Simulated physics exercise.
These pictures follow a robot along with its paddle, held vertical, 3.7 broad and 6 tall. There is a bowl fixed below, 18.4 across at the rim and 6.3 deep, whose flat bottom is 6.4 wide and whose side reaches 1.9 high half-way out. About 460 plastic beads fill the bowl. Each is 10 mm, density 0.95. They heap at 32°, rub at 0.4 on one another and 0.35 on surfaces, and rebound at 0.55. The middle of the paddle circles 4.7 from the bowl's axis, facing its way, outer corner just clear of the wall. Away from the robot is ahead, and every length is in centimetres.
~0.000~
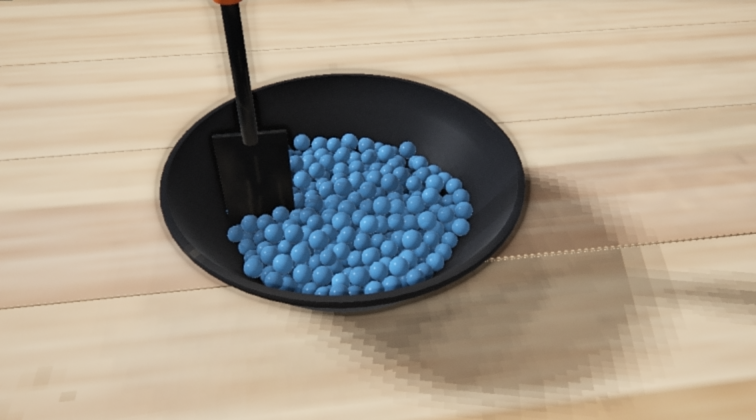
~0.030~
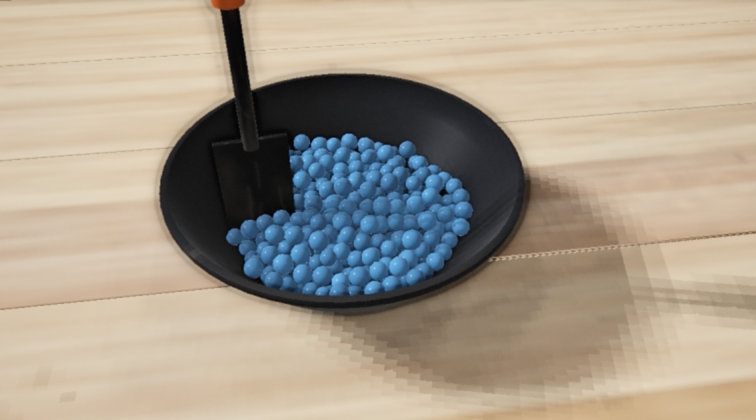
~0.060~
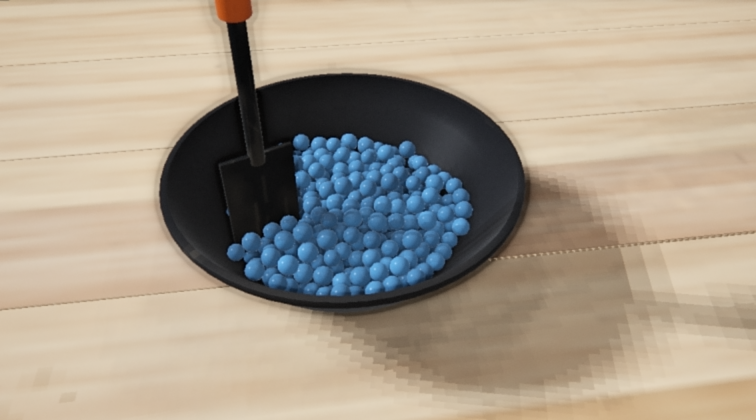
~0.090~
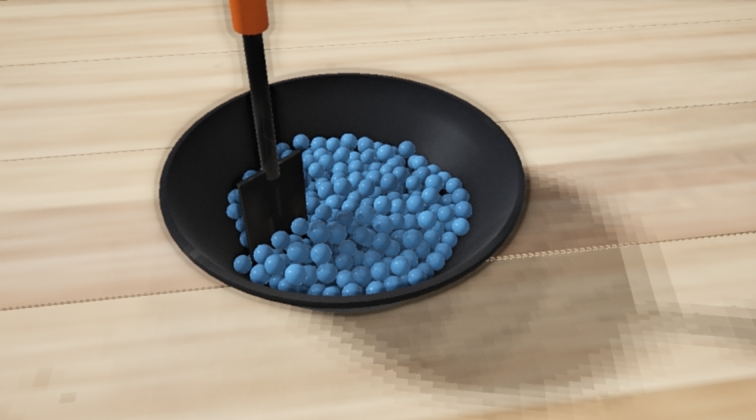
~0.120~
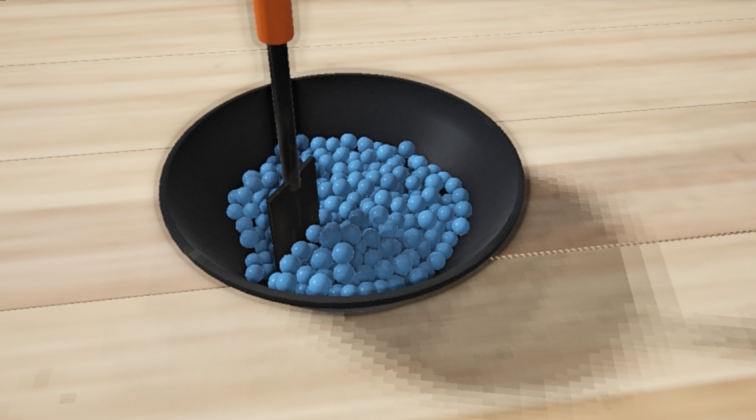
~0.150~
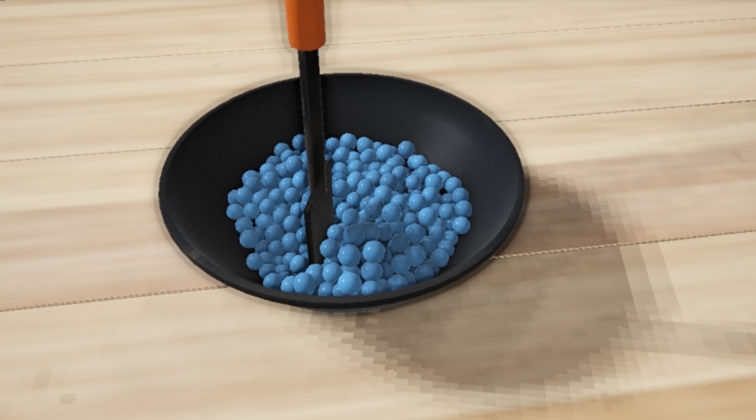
In a black bowl on a wooden surface, a dark upright paddle with an orange handle swept from the left toward the middle through blue beads, turning edge-on and pushing some aside.
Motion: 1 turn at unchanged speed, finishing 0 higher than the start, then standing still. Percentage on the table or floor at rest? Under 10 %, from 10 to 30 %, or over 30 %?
Under 10 %.
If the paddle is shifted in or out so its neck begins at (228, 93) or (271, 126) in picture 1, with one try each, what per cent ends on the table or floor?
Around 5 per cent on the first try, around 0 per cent on the second.
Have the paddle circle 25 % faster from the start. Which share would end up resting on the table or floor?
Estimated share: About 15 per cent.
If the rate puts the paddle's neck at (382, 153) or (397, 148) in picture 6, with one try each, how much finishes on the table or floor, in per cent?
Roughly 20 per cent on the first try and 25 per cent on the second.
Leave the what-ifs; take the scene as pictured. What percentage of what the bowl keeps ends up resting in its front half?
About 60 %.
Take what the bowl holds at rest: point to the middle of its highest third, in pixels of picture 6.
I'd put it at about (286, 234).
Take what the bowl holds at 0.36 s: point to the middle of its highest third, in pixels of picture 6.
The top third is centred near (412, 166) in the last picture.
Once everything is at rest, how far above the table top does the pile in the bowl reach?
6.0 cm, give or take.
After 0.36 s, 182° round, highest piece 8 above the table; 456 in the bowl, 4 in flight or on the tool.
After 0.56 s, 293° round, highest piece 8 above the table; 443 in the bowl, 12 on the table or floor, 5 in flight or on the tool.
After 0.87 s, 0° round, highest piece 6 above the table; 434 in the bowl, 26 on the table or floor.
After 1.57 s, 0° round, highest piece 6 above the table; 434 in the bowl, 26 on the table or floor.
At rest, 434 in the bowl, 26 on the table or floor. That is 6 % on the table or floor.
